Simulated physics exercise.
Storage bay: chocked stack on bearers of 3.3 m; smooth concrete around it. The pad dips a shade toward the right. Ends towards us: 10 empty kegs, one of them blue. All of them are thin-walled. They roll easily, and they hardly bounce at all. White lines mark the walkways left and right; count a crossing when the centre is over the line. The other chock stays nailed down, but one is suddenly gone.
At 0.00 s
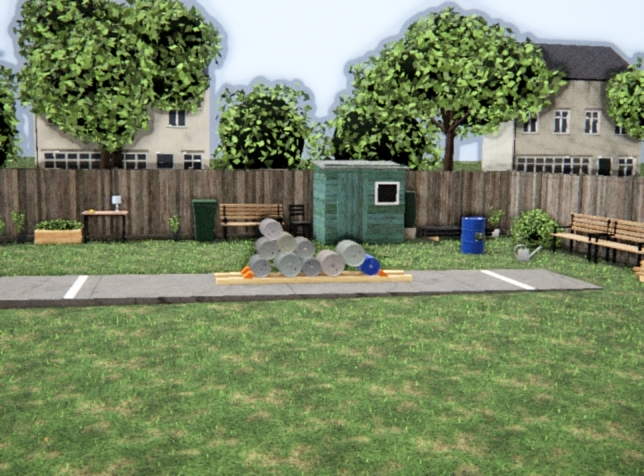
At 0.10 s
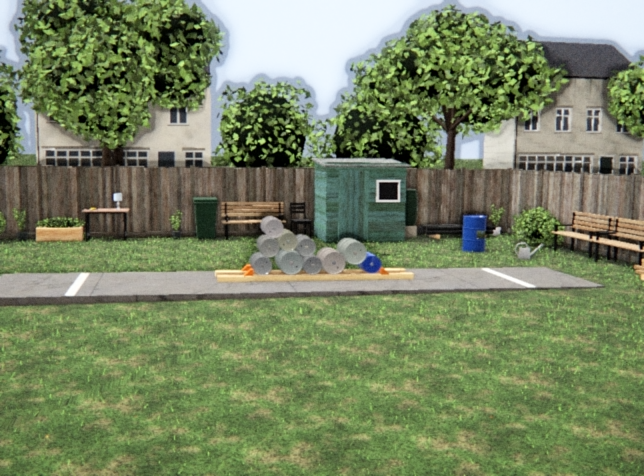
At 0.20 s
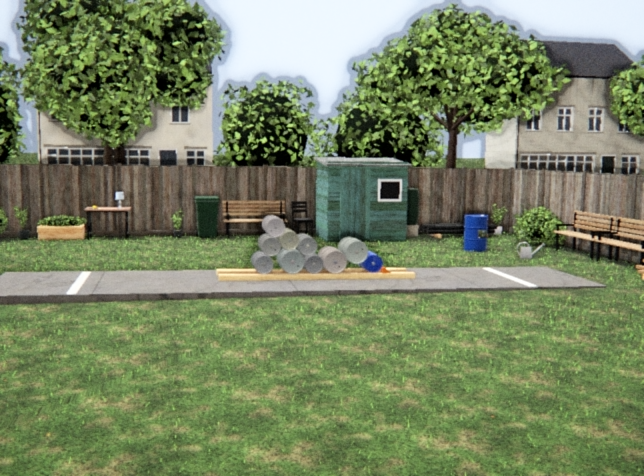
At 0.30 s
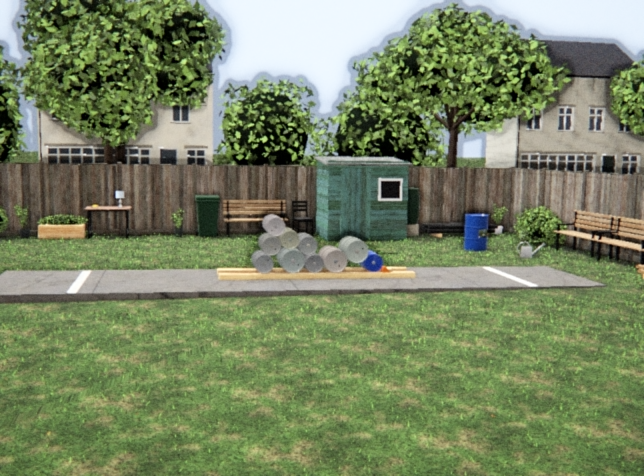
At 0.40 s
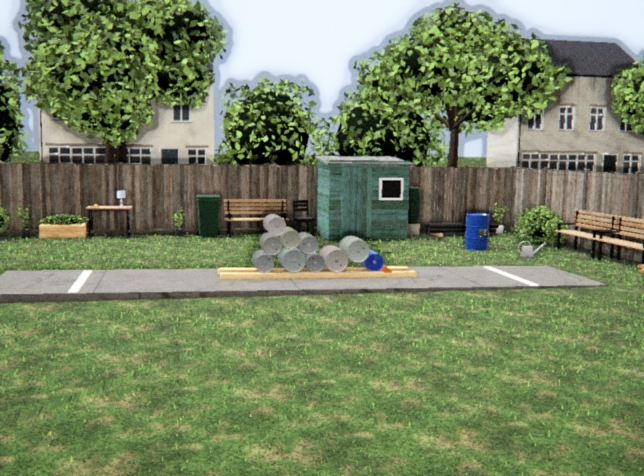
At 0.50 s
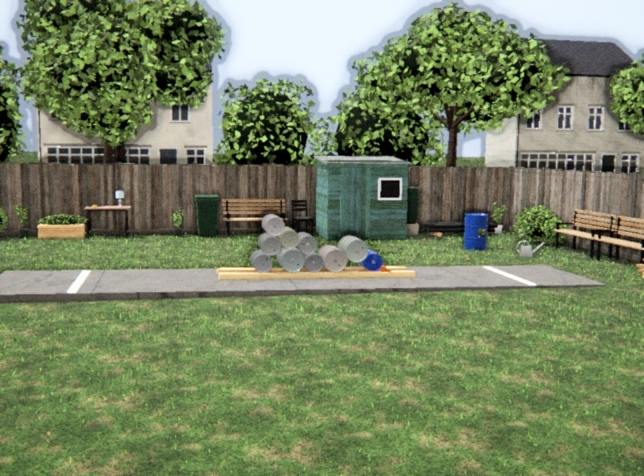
The left orange chock disappears from beside the stacked kegs, which barely move.
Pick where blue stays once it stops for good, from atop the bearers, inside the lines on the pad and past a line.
I would say blue stays atop the bearers.
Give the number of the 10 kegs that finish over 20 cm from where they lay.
Count: 4.
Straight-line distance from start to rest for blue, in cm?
The blue one comes to 0.
After 0.8 s, blue is on the bearers, 75 cm from the bearers' right end; 0 of 10 have crossed.
At rest (8.4 s), blue is on the bearers, 75 cm from the bearers' right end; 1 of 10 has crossed.
